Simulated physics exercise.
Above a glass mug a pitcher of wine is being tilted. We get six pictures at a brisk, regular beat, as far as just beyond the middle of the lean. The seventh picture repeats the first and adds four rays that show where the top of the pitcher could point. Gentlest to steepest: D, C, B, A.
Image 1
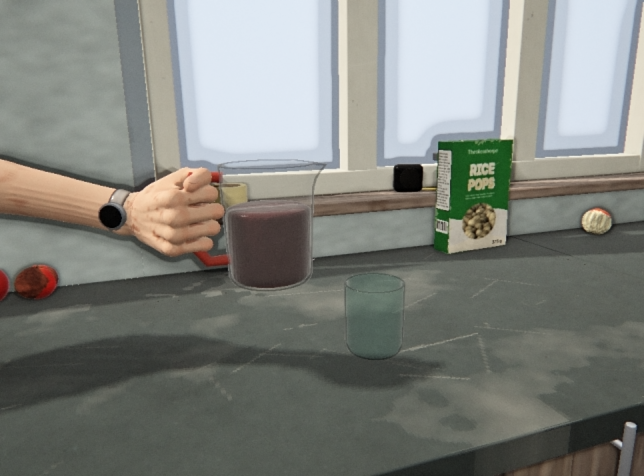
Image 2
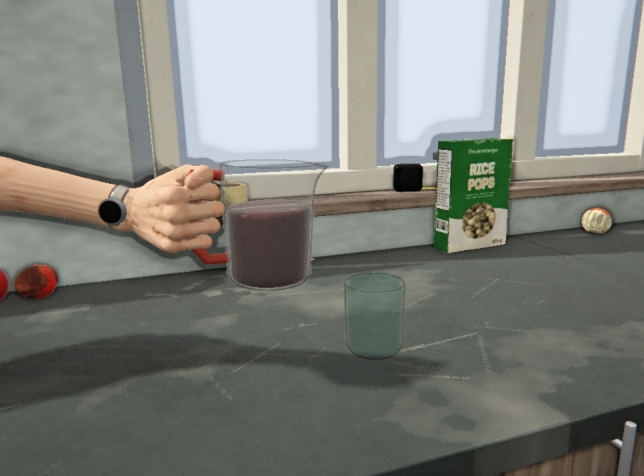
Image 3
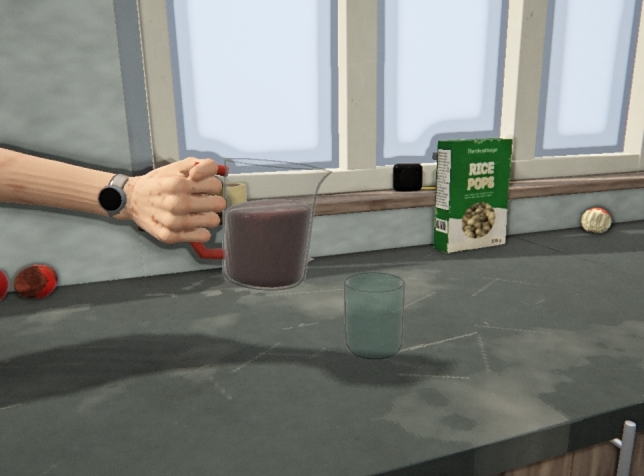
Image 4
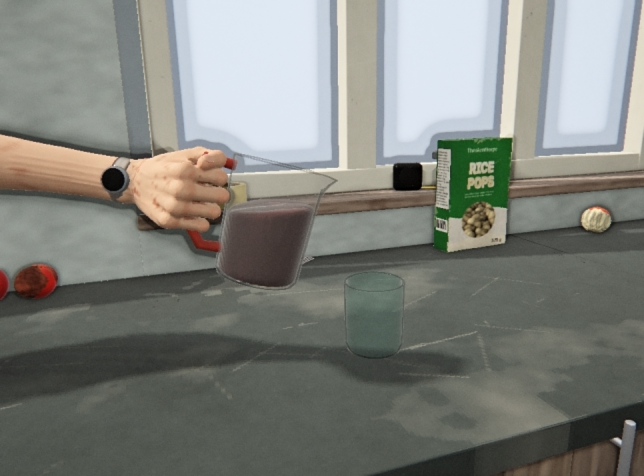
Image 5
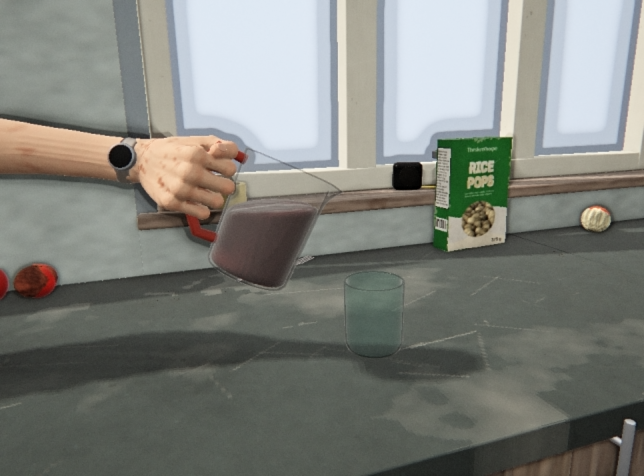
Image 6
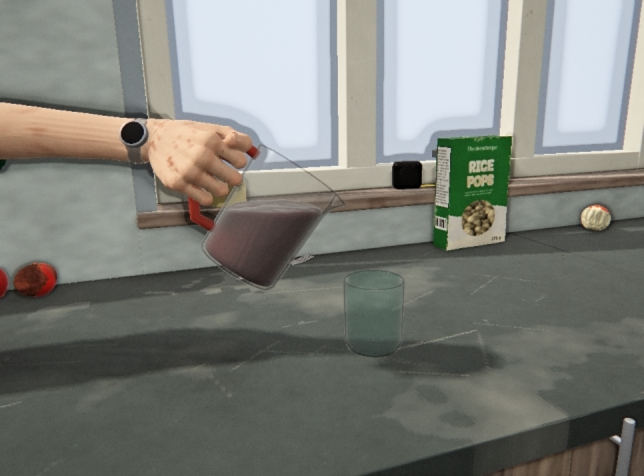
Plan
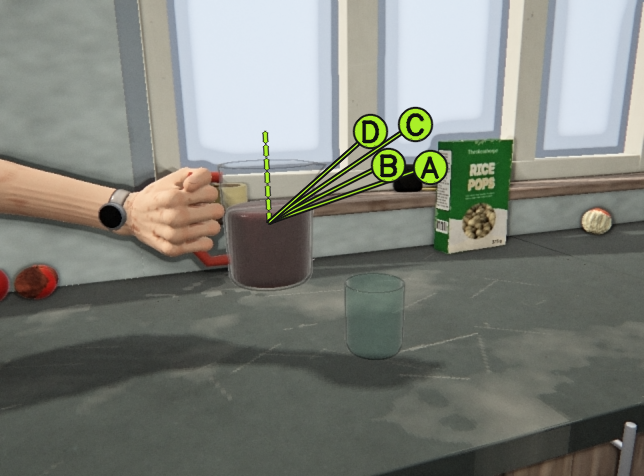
A hand lifts and gradually tilts a pitcher of dark liquid rightward near an empty glass.
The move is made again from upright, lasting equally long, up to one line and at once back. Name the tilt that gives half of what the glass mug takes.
The answer is line B.
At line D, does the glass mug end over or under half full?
Under.
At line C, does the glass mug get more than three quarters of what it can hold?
No, it does not.
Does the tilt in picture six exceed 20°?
Yes.
In lime, A at (414, 171); B at (372, 170); C at (401, 132); D at (358, 143).
With A, the glass mug ends with about 72 % of what it can hold; 4 % of the wine is spilt.
With B, the glass mug ends with about 50 % of what it can hold.
With C, the glass mug ends with about 31 % of what it can hold.
With D, the glass mug ends with about 15 % of what it can hold.
